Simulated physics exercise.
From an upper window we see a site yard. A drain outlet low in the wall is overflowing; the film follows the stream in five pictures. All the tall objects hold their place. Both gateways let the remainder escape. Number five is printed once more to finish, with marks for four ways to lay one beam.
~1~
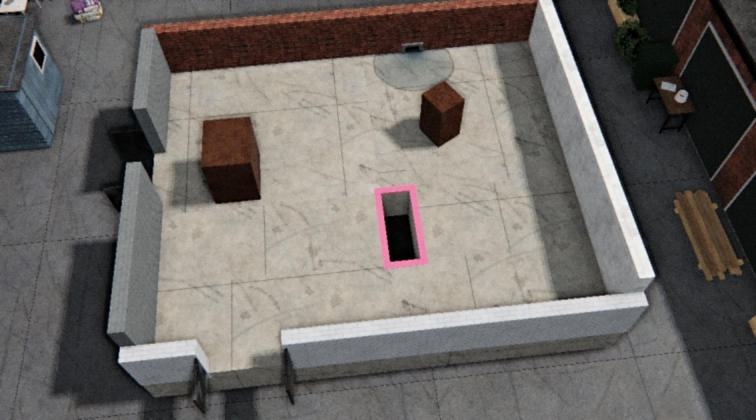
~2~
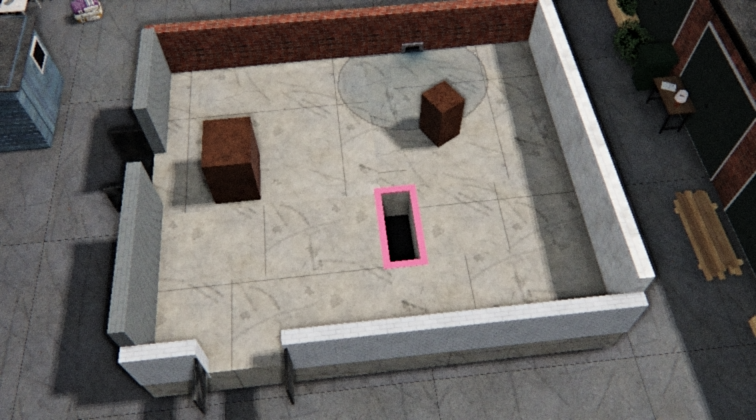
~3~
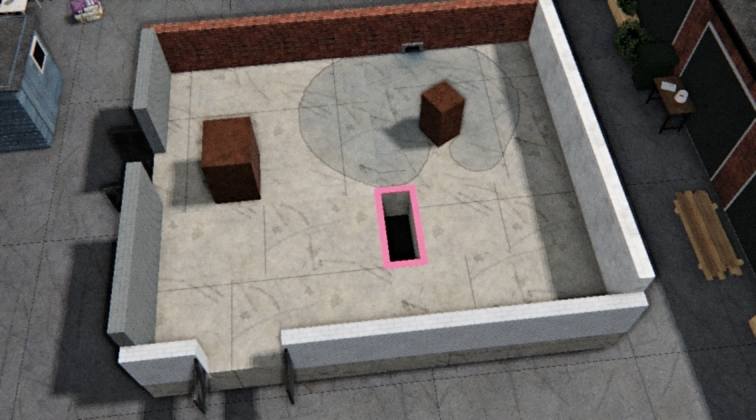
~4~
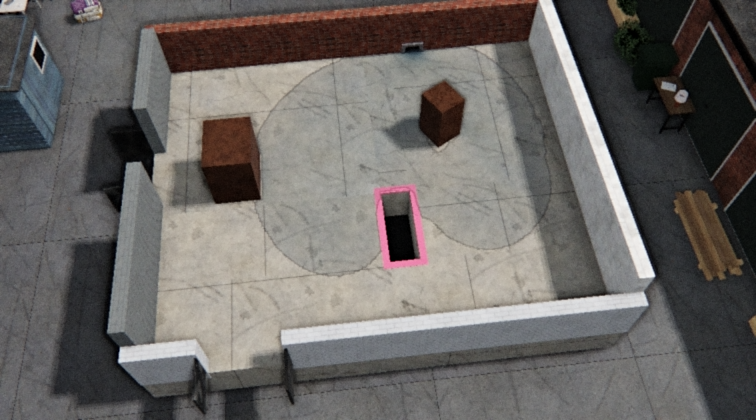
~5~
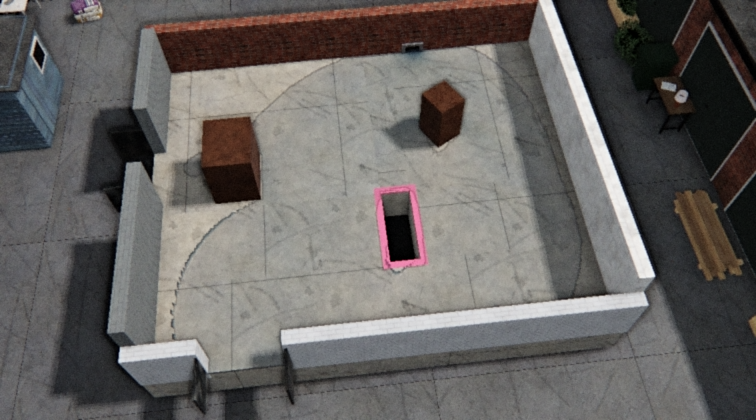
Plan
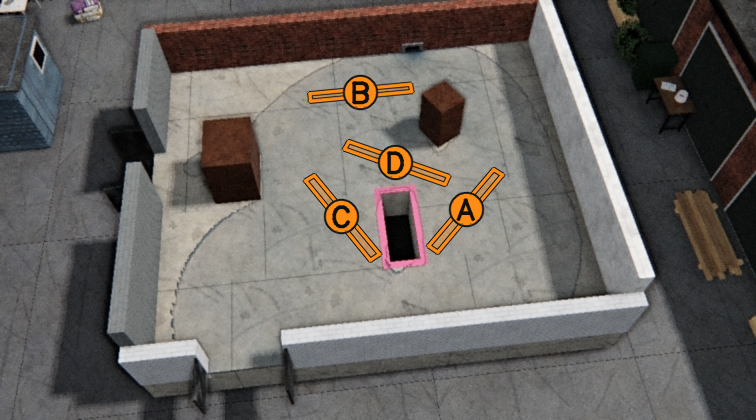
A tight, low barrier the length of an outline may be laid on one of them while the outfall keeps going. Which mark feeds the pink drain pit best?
It is C.
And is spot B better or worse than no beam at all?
Worse.
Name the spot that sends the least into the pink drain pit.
That would be D.
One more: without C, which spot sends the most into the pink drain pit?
It is A.
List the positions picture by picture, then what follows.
In the first picture, outfall at (412, 48); pink drain pit at (400, 225); open gate at (248, 355); open gate at (165, 178); 3 % of the ground under water, visible out to (409, 87); pink drain pit still dry.
In the second picture, 11 % of the ground under water, visible out to (407, 127); pink drain pit still dry.
In the third picture, 23 % of the ground under water, visible out to (384, 182); pink drain pit still dry.
In the fourth picture, 44 % of the ground under water, visible out to (293, 257); pink drain pit taking water.
In the fifth picture, 69 % of the ground under water, visible out to (189, 316); pink drain pit taking water.
In orange, A from (433, 249) to (498, 172); B from (310, 97) to (411, 87); C from (309, 178) to (374, 257); D from (346, 145) to (446, 180).
With A, about 29 % of the stream goes into the pink drain pit, about 70 % out by the gates.
With B, about 10 % of the stream goes into the pink drain pit, about 90 % out by the gates.
With C, about 44 % of the stream goes into the pink drain pit, about 56 % out by the gates.
With D, about 3 % of the stream goes into the pink drain pit, about 96 % out by the gates.
